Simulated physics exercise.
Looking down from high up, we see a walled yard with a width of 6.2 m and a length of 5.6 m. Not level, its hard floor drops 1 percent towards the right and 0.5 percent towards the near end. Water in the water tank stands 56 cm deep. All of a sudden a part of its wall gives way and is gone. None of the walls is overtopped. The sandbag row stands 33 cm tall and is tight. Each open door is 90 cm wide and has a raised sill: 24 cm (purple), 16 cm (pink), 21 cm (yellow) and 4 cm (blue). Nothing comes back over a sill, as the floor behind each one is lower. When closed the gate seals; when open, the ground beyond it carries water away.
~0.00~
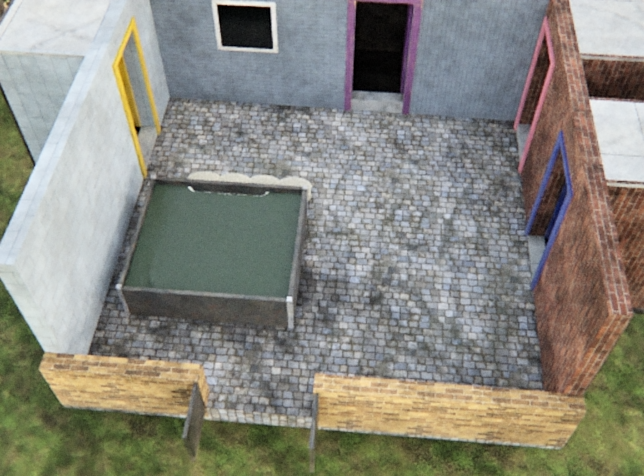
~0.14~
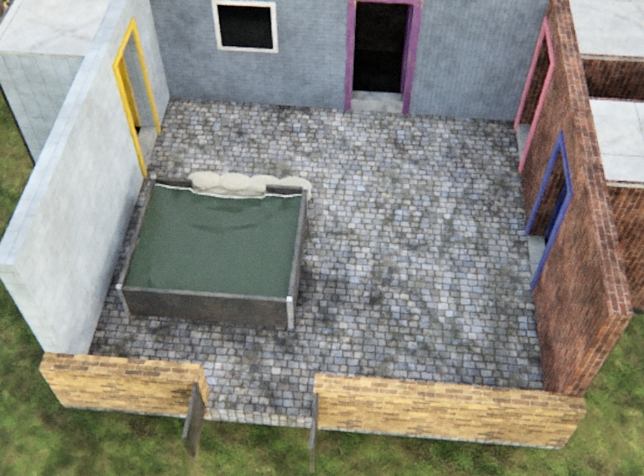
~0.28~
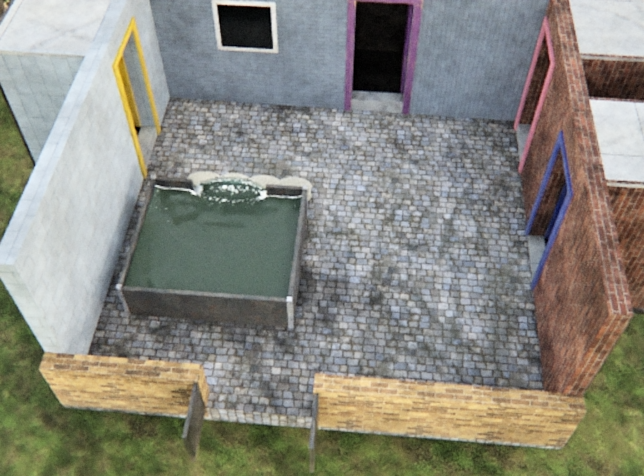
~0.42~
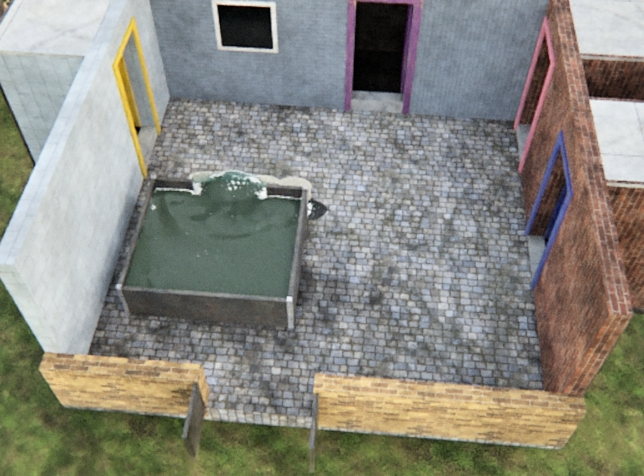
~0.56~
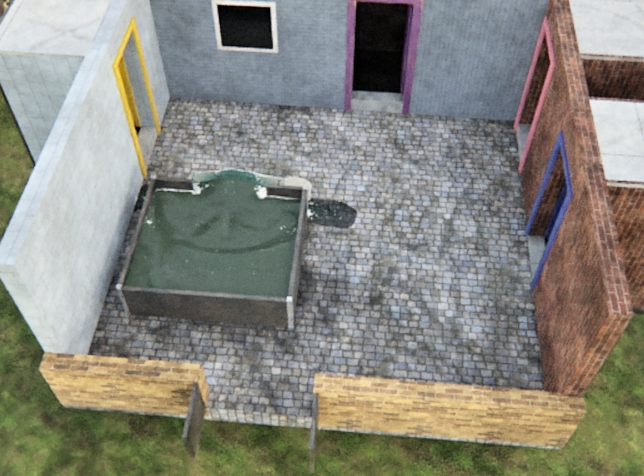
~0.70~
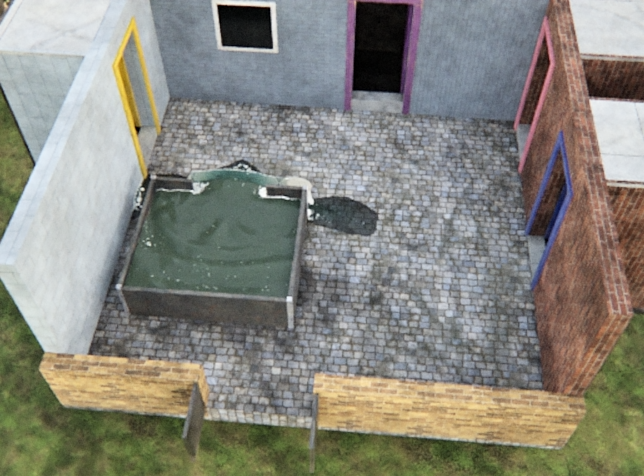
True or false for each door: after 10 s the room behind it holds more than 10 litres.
Purple door: False; pink door: False; yellow door: False; blue door: True.
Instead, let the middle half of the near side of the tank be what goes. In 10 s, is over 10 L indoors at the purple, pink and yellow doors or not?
Purple falls short; pink falls short; yellow falls short.
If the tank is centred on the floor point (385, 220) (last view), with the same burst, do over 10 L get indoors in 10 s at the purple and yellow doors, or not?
For the purple door, the amount is too high; for the yellow door, the amount is acceptable.
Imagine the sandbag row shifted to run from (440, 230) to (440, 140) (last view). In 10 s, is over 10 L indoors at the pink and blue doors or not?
Against the limit, the pink door goes beyond it and the blue door stays within it.
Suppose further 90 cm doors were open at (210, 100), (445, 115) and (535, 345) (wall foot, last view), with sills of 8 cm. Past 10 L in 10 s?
Check each in turn: The first succeeds, the second fails, the third fails.
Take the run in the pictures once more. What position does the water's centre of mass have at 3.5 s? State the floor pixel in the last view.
Pixel position near (248, 231).
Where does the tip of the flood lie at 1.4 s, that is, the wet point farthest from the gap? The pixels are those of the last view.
I'd put it close to (457, 247).
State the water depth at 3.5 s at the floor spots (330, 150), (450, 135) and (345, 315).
Listed order: 1 / 1 / 0 cm.
After 1.4 s water covers 25 % of the floor and is deepest (50 cm) near (228, 202); purple door not reached, pink door not reached, yellow door 10 cm at the sill, 0 L in, blue door not reached.
After 2.2 s water covers 50 % of the floor and is deepest (42 cm) near (251, 204); purple door not reached, pink door not reached, yellow door 9 cm at the sill, 0 L in, blue door 2 cm at the sill, 0 L in.
After 3.5 s water covers 50 % of the floor and is deepest (40 cm) near (228, 202); purple door 3 cm at the sill, 0 L in, pink door 5 cm at the sill, 0 L in, yellow door 7 cm at the sill, 0 L in, blue door 7 cm at the sill, 5 L in.
After 6.0 s water covers 75 % of the floor and is deepest (32 cm) near (228, 202); purple door 3 cm at the sill, 0 L in, pink door 8 cm at the sill, 0 L in, yellow door 6 cm at the sill, 0 L in, blue door 6 cm at the sill, 13 L in.
After 10.0 s water covers 85 % of the floor and is deepest (26 cm) near (228, 202); purple door 2 cm at the sill, 0 L in, pink door 8 cm at the sill, 0 L in, yellow door 5 cm at the sill, 0 L in, blue door 8 cm at the sill, 59 L in.
